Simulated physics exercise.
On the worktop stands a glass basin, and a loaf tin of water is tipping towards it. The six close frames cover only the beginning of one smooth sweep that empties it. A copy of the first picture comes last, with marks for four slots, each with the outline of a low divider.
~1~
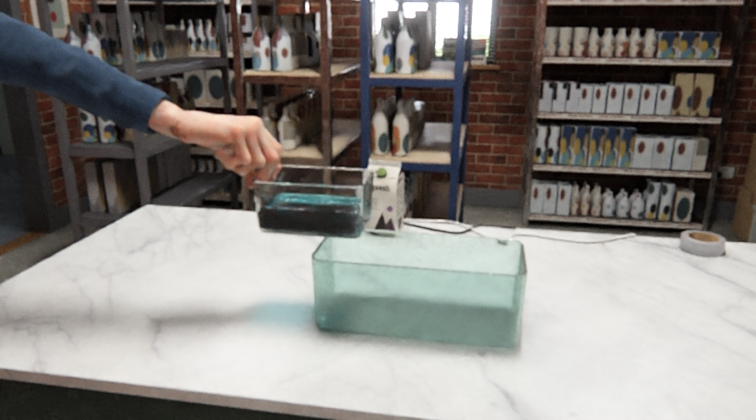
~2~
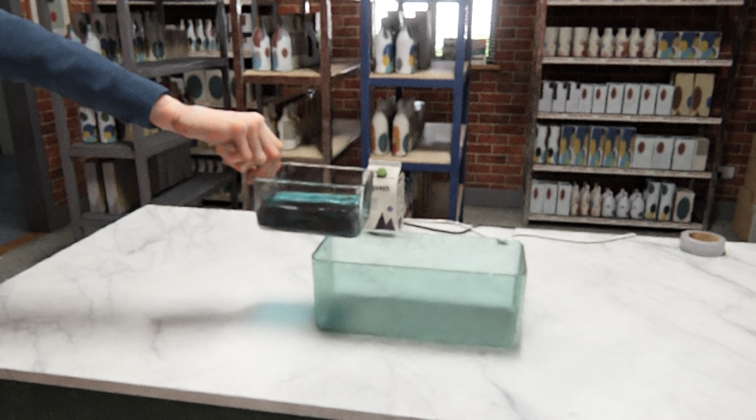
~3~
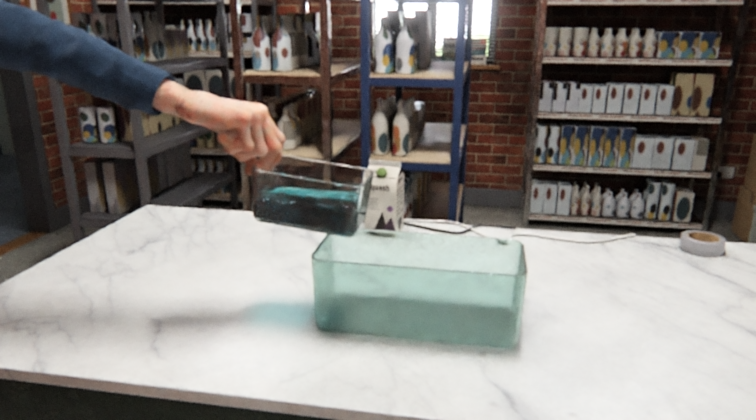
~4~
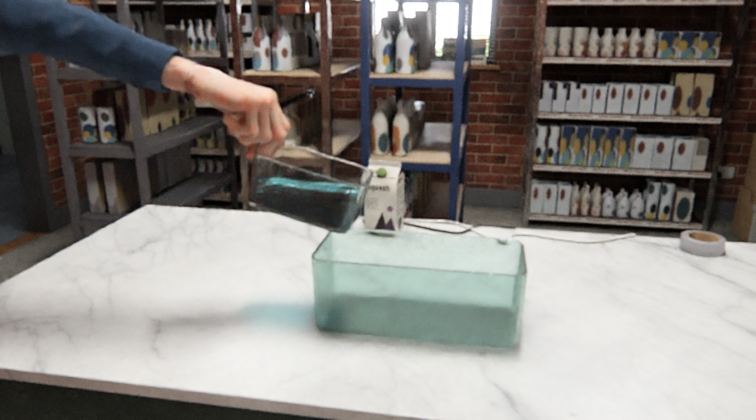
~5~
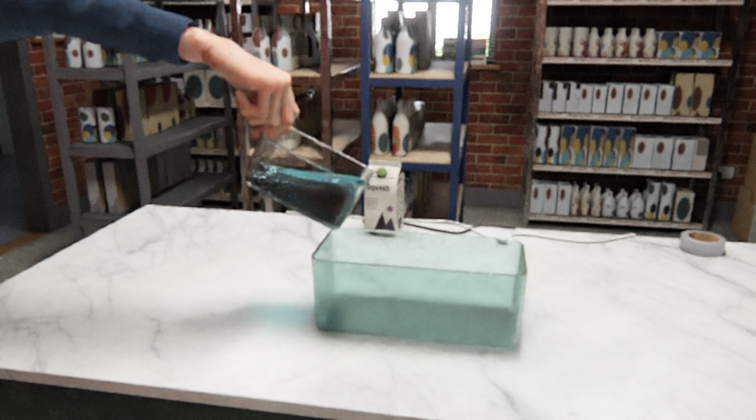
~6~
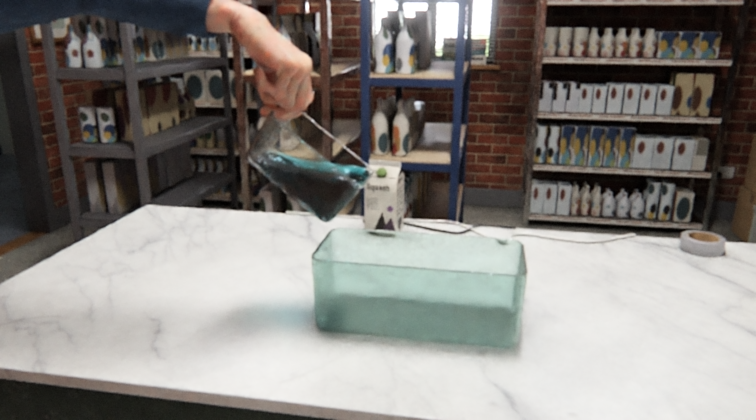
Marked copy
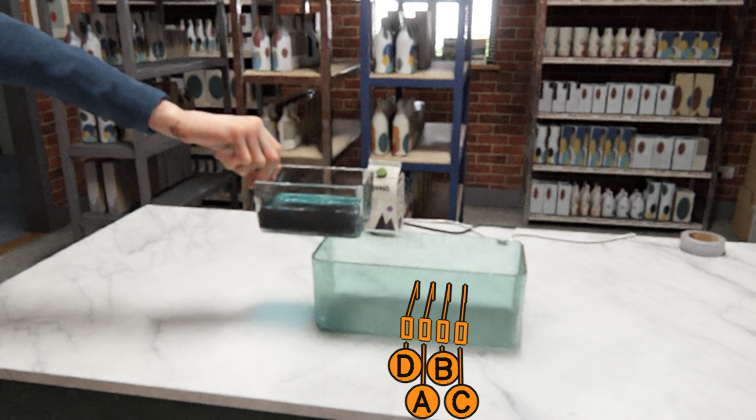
To begin with, a hand holds a clear loaf tin of dark teal water level above a marble-topped table, beside a greenish glass basin. The hand then rises and shifts right, tilting the tin steadily more steeply towards the basin, while the water slides to the lower right end and stays inside.
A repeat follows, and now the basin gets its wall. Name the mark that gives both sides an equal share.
The best place is A.
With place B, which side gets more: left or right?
The left side.
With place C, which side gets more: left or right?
The left side.
In orange, A at (423, 345); B at (441, 346); C at (460, 348); D at (406, 343).
If A is chosen, about 43 % ends left of the wall and 56 % right of it.
If B is chosen, about 86 % ends left of the wall and 12 % right of it.
If C is chosen, about 85 % ends left of the wall and 13 % right of it.
If D is chosen, about 15 % ends left of the wall and 85 % right of it.
